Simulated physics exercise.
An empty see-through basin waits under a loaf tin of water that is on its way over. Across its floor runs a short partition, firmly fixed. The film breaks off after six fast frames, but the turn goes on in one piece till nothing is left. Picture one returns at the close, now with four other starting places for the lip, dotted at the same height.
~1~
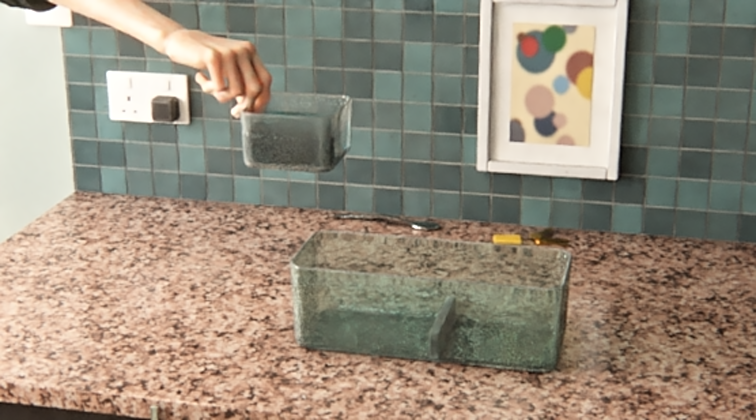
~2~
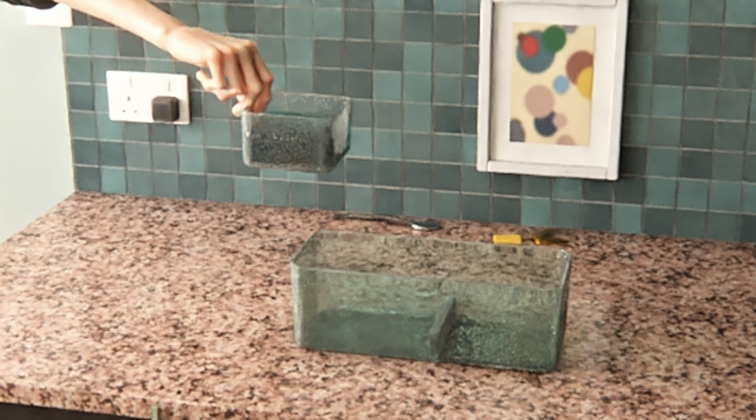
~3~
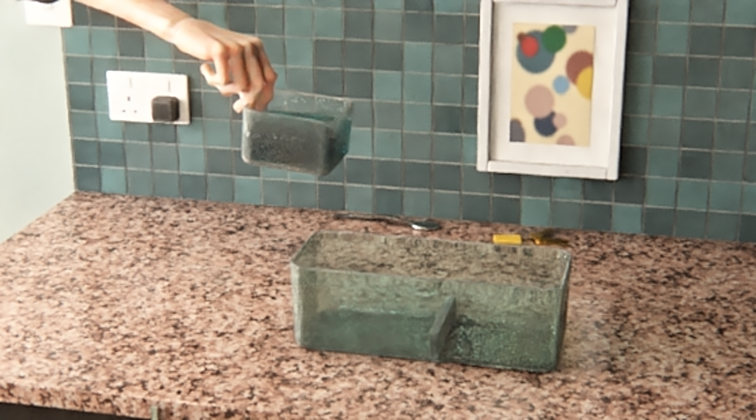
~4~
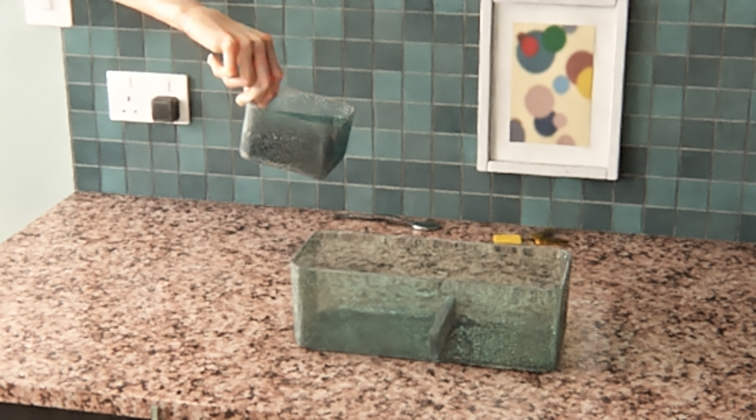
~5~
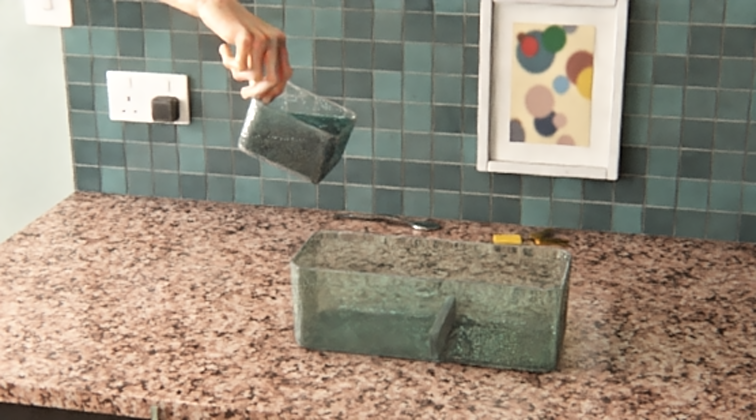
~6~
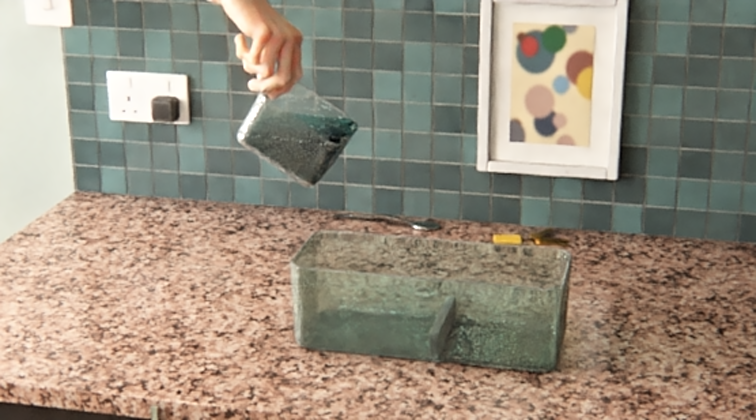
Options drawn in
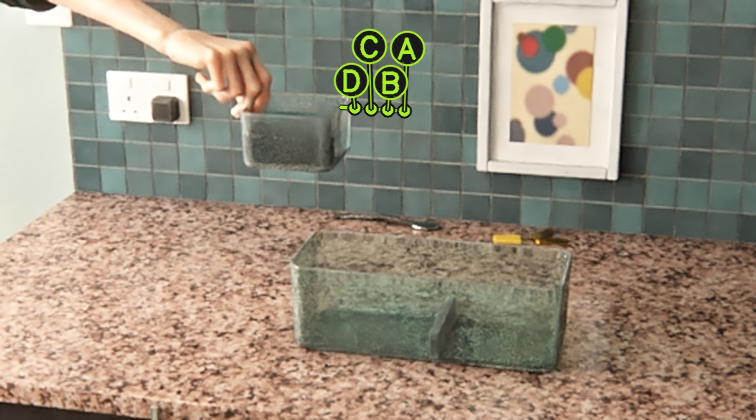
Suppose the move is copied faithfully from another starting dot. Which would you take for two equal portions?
I would pick spot B.
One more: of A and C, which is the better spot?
That would be A.
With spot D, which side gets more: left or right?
The left side.
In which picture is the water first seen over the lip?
Picture 6.
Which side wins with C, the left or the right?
More ends on the left.
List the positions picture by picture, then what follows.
Upright, lip at (340, 107); basin from (296, 343) to (558, 370); top of the wall at (443, 314); nothing has left yet.
Upright, lip at (341, 108); nothing has left yet.
Tipped about 6°, lip at (343, 111); nothing has left yet.
Tipped about 12°, lip at (345, 117); nothing has left yet.
Tipped about 21°, lip at (347, 125); nothing has left yet.
Tipped about 32°, lip at (348, 134); water is over the lip, down to (348, 134).
On the marked copy, A at (404, 111); B at (387, 110); C at (371, 109); D at (354, 108).
If A is chosen, about 34 % ends left of the wall and 65 % right of it.
If B is chosen, about 47 % ends left of the wall and 52 % right of it.
If C is chosen, about 80 % ends left of the wall and 19 % right of it.
If D is chosen, about 92 % ends left of the wall and 6 % right of it.
